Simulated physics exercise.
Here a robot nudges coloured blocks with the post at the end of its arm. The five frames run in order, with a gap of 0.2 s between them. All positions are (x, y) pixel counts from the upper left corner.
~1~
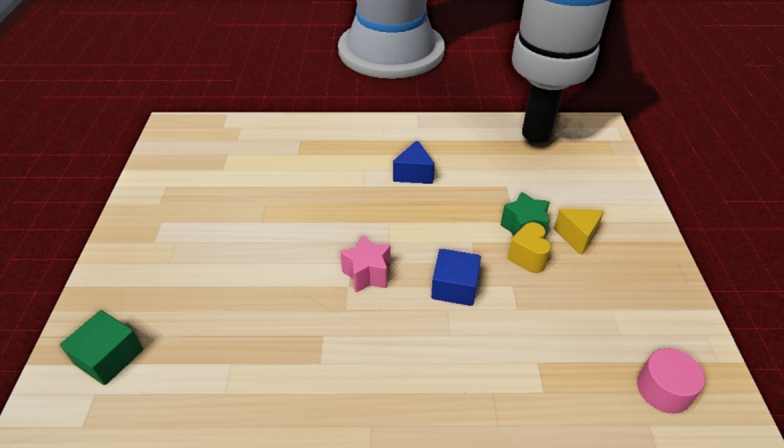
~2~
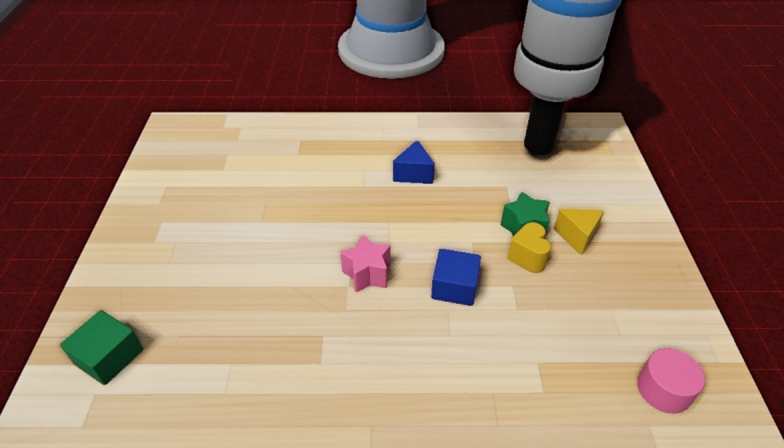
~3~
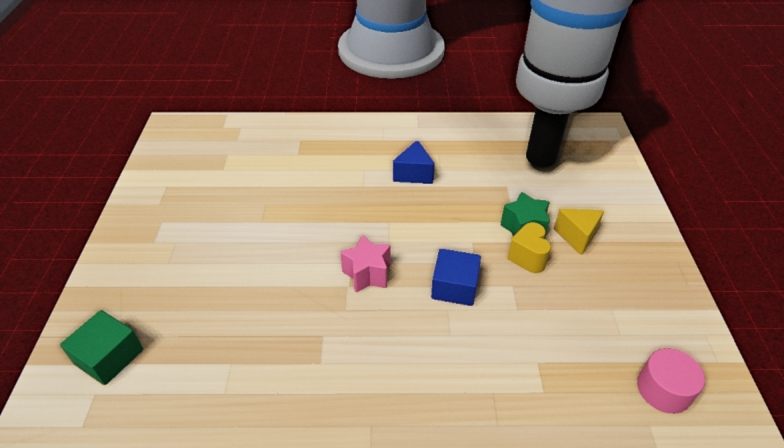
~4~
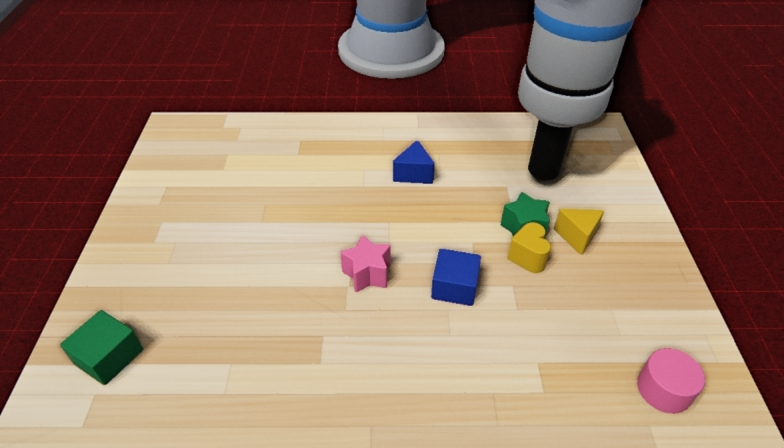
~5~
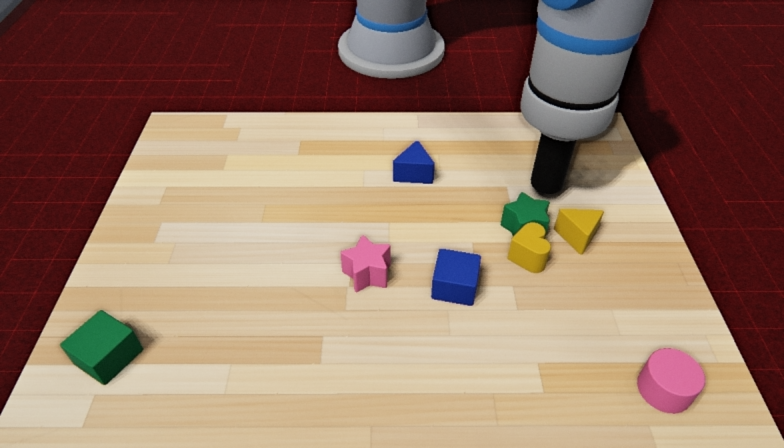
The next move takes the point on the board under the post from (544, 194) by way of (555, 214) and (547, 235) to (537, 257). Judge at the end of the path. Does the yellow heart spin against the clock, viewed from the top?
Yes, that is how it ends up.
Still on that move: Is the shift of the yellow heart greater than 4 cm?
That would be a no.
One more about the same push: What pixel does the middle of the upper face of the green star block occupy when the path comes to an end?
Final place: (508, 222).
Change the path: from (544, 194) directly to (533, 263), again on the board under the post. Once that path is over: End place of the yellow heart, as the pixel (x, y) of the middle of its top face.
It will likely be found at (517, 273).
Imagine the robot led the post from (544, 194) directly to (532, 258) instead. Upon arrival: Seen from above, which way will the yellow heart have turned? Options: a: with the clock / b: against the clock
I choose b.
On the path given first. Halfway along, post at (553, 217); green star block at (520, 213), turned 25° clockwise; yellow heart at (528, 246), turned 25° anticlockwise; yellow three-sided block at (585, 222), turned 30° anticlockwise.
At the end, post at (540, 248); blue four-sided block in place; green star block at (508, 222), turned 90° clockwise; yellow heart at (520, 253), turned 45° anticlockwise; yellow three-sided block at (586, 226), turned 60° anticlockwise.
